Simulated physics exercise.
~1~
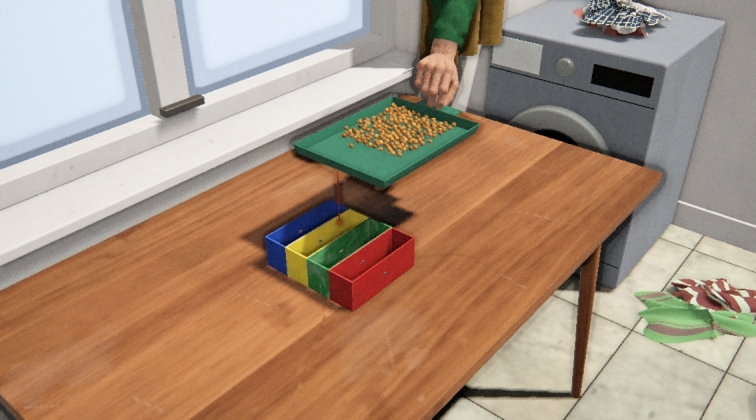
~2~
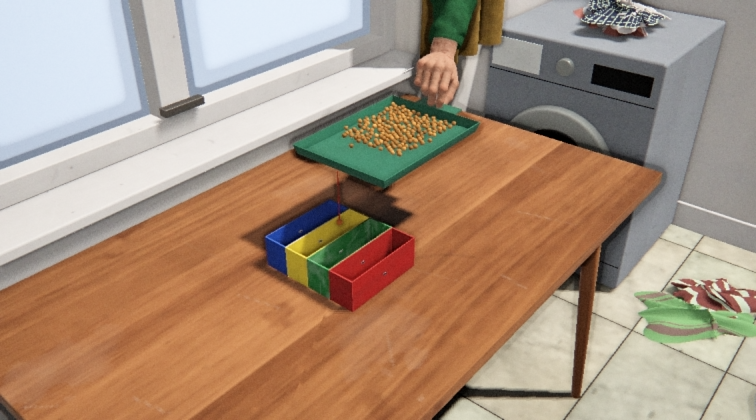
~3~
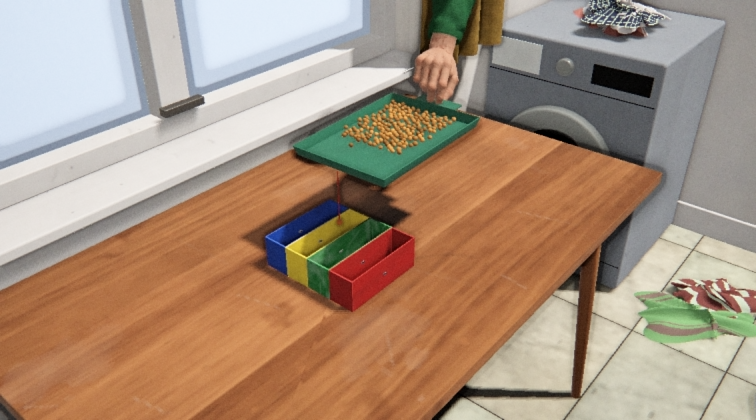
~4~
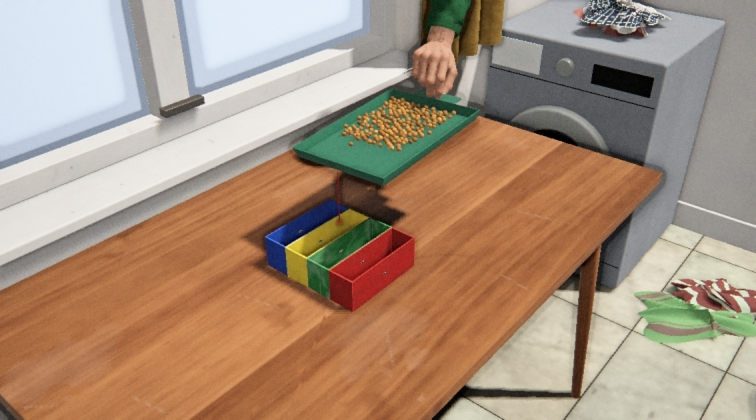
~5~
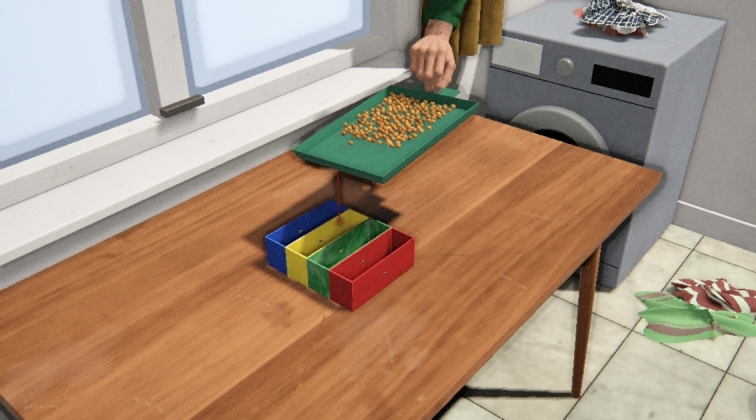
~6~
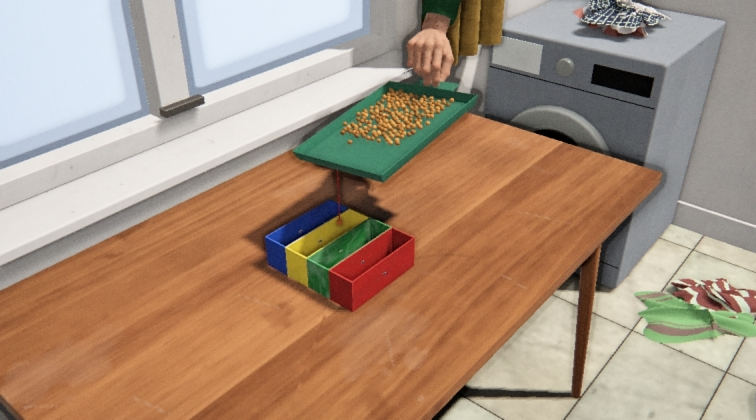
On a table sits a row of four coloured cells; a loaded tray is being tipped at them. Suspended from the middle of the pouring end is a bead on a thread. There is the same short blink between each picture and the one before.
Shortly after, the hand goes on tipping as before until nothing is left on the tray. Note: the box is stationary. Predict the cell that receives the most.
Most of it goes into the blue cell.
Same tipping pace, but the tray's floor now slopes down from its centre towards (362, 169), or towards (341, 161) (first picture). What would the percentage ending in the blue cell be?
0 and 40 per cent, in that order.
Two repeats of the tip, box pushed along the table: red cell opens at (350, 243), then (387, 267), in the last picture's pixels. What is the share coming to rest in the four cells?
It would be roughly 100 per cent in the first placement and roughly 0 per cent in the second.
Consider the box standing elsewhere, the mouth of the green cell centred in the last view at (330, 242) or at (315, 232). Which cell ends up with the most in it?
With the first placing it's that blue cell, with the second it's the yellow one.
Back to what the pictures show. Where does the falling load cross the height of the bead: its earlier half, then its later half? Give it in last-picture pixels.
Around (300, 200) and then (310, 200).
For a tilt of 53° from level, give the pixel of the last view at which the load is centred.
Roughly at (322, 146).
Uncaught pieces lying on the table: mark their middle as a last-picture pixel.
Middle in the last view: Roughly (282, 234).
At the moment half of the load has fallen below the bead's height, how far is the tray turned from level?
95°, roughly.
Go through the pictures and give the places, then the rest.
In the first frame, corners of the pouring end (297, 144) and (384, 179), level; middle of the load (396, 130), roasted chickpeas; bead on its thread (340, 222); blue cell (277, 253); yellow cell (297, 264); green cell (319, 276); red cell (341, 288).
In the second frame, corners of the pouring end (297, 144) and (384, 178), level; middle of the load (396, 129).
In the third frame, corners of the pouring end (297, 145) and (384, 177), tipped barely, lowest at the left corner; middle of the load (396, 127).
In the fourth frame, corners of the pouring end (297, 147) and (383, 176), tipped a little, lowest at the left corner; middle of the load (395, 124).
In the fifth frame, corners of the pouring end (297, 148) and (382, 174), tipped a little, lowest at the left corner; middle of the load (395, 120).
In the sixth frame, corners of the pouring end (296, 150) and (381, 173), tipped a little, lowest at the left corner; middle of the load (394, 117); blue cell (277, 253); yellow cell (297, 264); green cell (319, 276); red cell (341, 288).
Just after the last frame, tray tipped steeply; almost all on the tray; about a tenth falling or outside the box.
A moment on, tray tipped right over; roughly half on the tray; about a tenth in the blue cell; roughly a third falling or outside the box.
Further on, tray tipped past a quarter turn; roughly half in the blue cell; roughly half falling or outside the box.
When it is over, tray tipped past a quarter turn; roughly half in the blue cell; not one in the red cell; not one in the green cell; not one in the yellow cell; roughly half outside the box.
